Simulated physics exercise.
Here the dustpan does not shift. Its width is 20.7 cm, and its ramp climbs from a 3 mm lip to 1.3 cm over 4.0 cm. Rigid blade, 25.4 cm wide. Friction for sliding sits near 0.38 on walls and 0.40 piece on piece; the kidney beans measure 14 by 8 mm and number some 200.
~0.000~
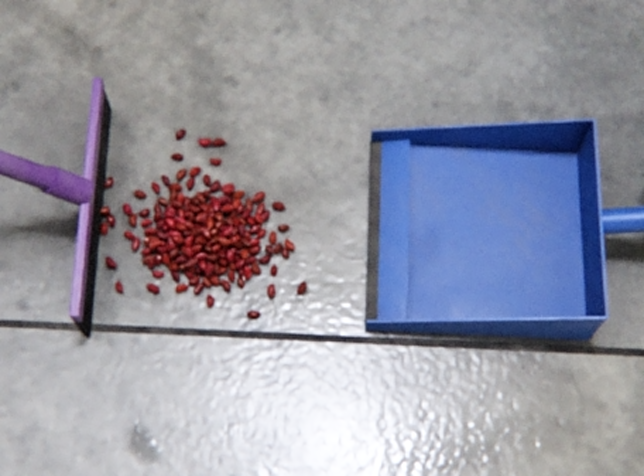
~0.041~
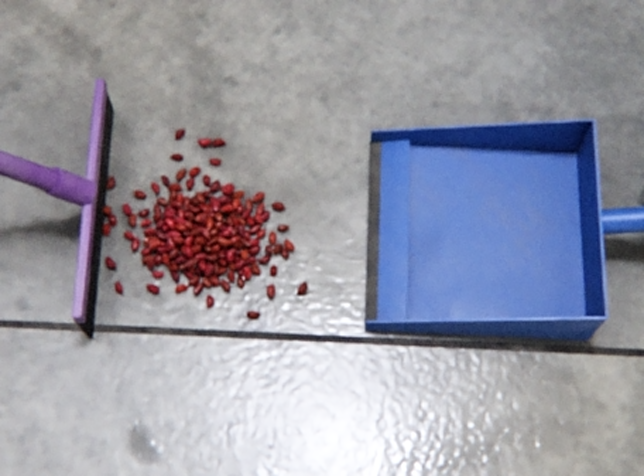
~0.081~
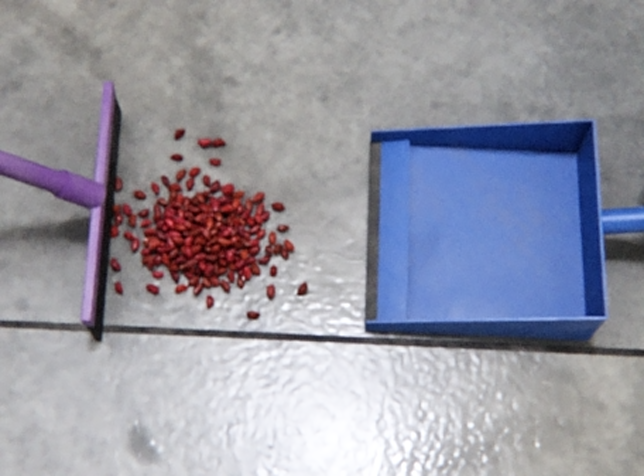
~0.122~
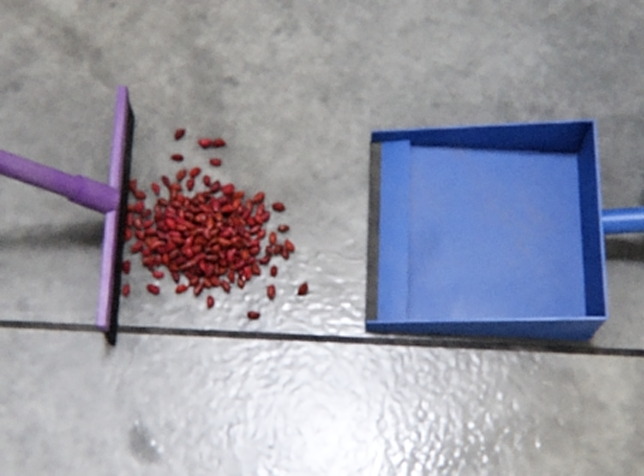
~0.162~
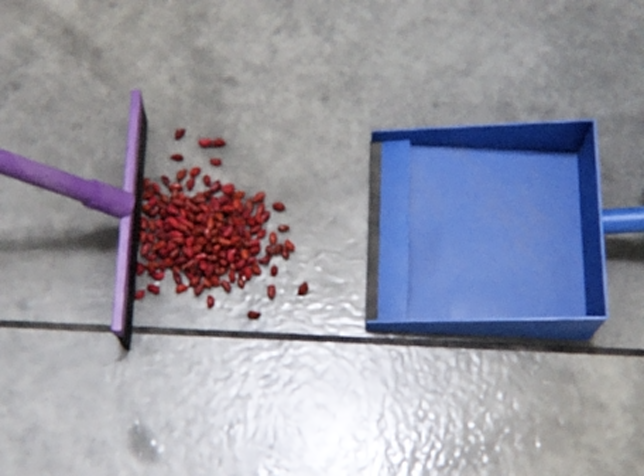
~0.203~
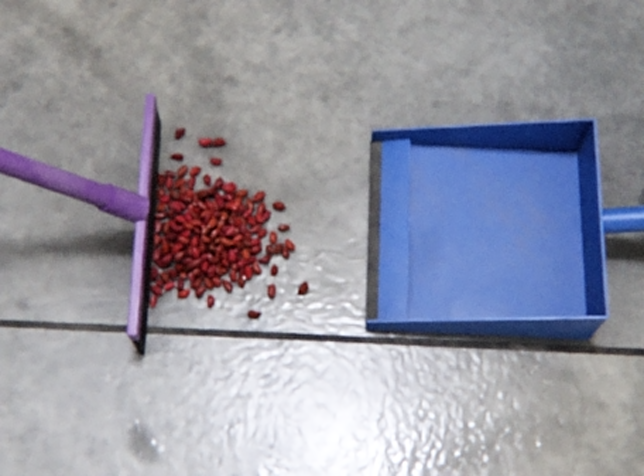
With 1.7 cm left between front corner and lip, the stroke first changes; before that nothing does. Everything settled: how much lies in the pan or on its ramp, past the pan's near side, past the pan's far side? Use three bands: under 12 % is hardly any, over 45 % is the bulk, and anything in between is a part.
Pan: A part, near side: A part, far side: Hardly any.
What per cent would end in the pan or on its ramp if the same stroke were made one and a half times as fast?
I'd put it at close to 50 per cent.
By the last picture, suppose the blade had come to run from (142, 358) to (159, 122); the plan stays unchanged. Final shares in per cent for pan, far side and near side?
Split: Pan = 20, far = 0, near = 25.
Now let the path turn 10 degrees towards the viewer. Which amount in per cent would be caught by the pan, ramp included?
Estimate: 25 % in pan or on ramp.
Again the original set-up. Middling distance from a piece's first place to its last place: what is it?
Somewhere around 18 centimetres.
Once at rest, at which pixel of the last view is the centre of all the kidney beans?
I'd put it at about (372, 266).
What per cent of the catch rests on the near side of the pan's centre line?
Roughly 70 in a hundred.
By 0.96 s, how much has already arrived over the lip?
So far, roughly 40 per cent.
After 0.47 s, middle of the blade 13 cm from the lip; 0 % over the lip, far side 0 %, near side 5 %.
Then, at 0.66 s, middle of the blade 6 cm from the lip; 5 % over the lip, far side 0 %, near side 10 %.
After 0.96 s, middle of the blade 2 cm from the lip; 40 % over the lip, far side 0 %, near side 15 %.
In the end, at 1.9 s, pan 35 %, near side 15 %, far side 0 %, in front of the lip or behind the blade 45 %.
